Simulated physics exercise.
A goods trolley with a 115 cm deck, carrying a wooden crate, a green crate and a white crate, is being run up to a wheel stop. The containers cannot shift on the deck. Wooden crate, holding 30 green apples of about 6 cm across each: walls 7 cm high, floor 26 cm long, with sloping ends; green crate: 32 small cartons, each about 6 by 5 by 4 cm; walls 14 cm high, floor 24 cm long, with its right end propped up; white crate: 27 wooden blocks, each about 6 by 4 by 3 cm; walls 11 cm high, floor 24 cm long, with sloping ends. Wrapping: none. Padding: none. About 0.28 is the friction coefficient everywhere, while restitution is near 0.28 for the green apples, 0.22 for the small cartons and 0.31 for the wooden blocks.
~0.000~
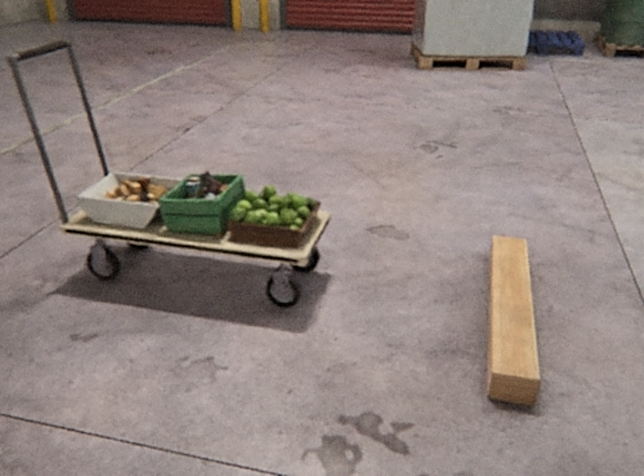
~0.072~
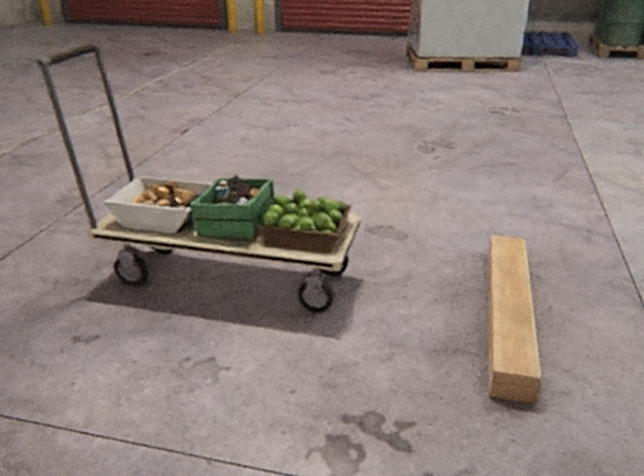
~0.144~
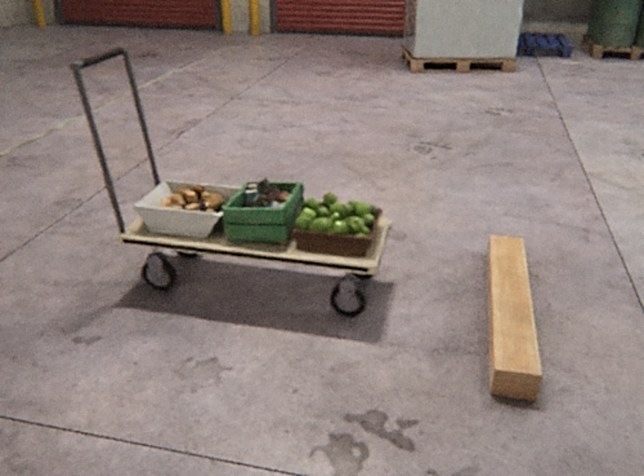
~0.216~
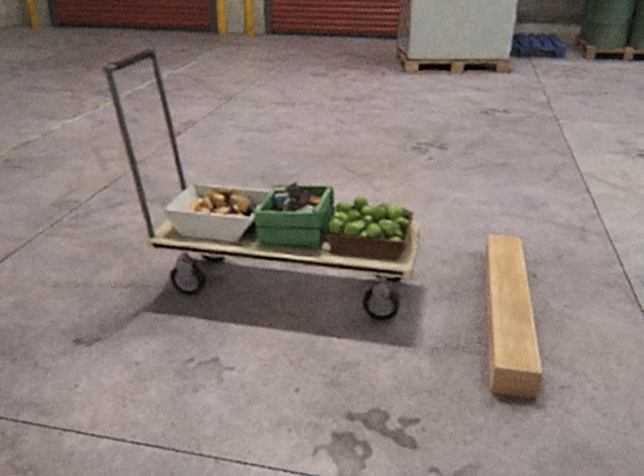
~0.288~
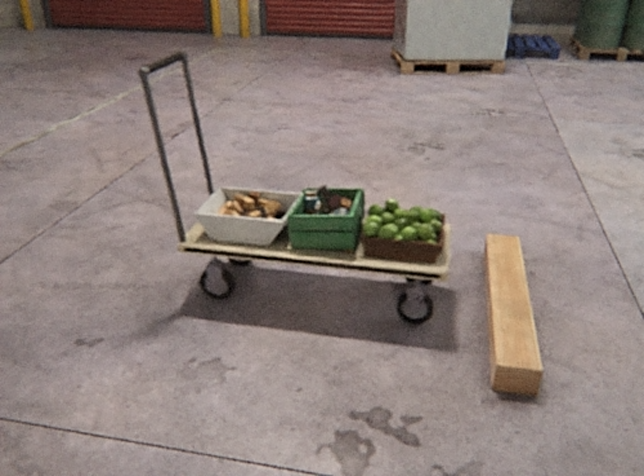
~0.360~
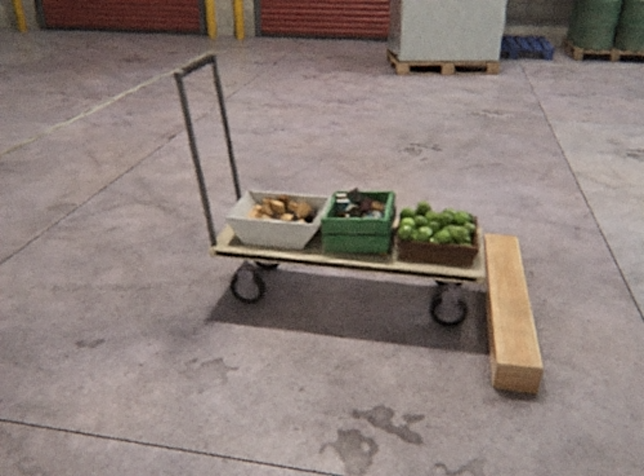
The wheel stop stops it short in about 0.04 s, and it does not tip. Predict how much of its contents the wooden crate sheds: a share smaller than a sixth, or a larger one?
My guess is the losses will surpass a sixth of the load.
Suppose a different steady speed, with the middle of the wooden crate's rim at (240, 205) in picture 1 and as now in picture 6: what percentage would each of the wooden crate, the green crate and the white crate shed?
Result - wooden crate: 40 per cent; green crate: 0 per cent; white crate: 10 per cent.
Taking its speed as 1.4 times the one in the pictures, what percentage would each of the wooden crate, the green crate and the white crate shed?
In that case the wooden crate sheds 40 per cent, the green crate 0 per cent and the white crate 20 per cent.
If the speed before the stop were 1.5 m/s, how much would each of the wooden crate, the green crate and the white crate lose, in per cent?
Wooden crate 20 %, green crate 0 %, white crate 0 %.
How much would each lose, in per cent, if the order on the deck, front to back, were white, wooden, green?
Wooden crate 20 %, green crate 0 %, white crate 10 %.
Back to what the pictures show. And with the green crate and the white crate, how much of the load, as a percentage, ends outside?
Green crate: 0 %; white crate: 0 %.
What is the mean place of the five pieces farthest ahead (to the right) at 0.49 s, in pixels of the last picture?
The five leading pieces sit around (498, 225).
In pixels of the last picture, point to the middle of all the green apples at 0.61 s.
Near (472, 235).
After 0.39 s, the wheels strike.
After 0.49 s, wooden crate 27 in, 3 out, green crate 32 in, 0 out and white crate 27 in, 0 out.
After 0.61 s, wooden crate 22 in, 8 out, green crate 32 in, 0 out and white crate 27 in, 0 out.
After 0.84 s, wooden crate 22 in, 8 out, green crate 32 in, 0 out and white crate 27 in, 0 out.
When it is over (at 1.34 s), wooden crate 22 in, 8 out, green crate 32 in, 0 out and white crate 27 in, 0 out. Asked share, 8 of 30, 27 per cent.
